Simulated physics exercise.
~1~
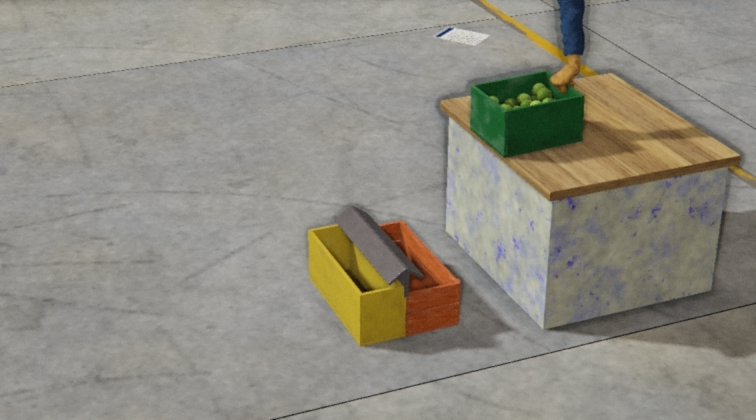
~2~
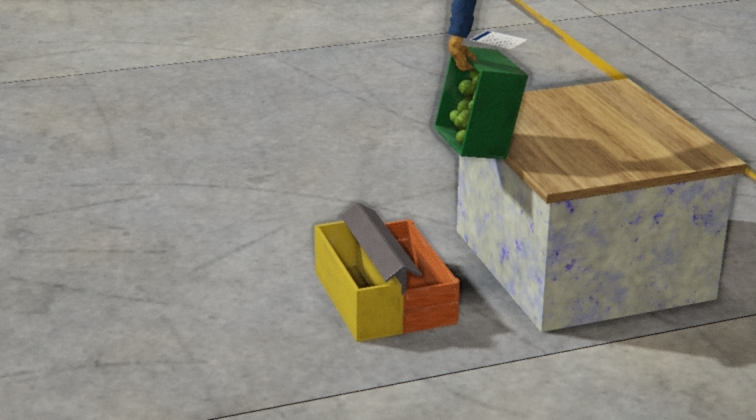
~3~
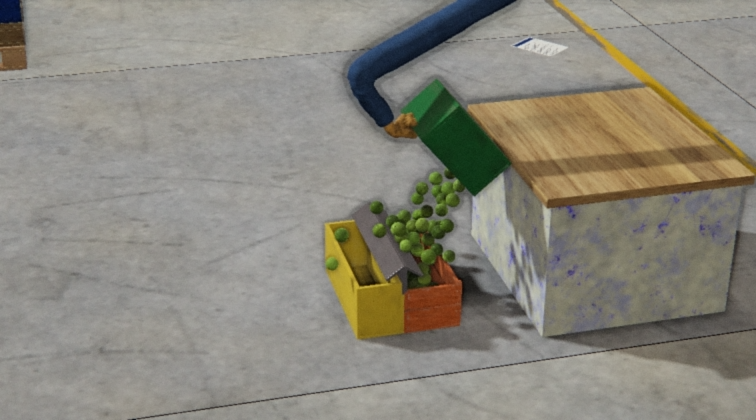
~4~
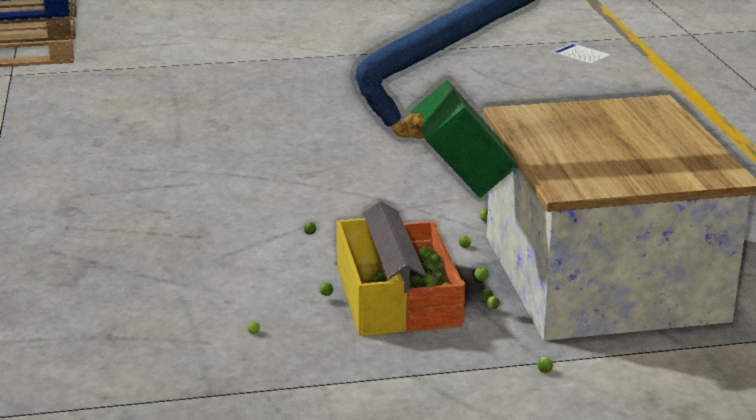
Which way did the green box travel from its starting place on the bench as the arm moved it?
The green box moved to the left, toward the edge of the bench and out over it.
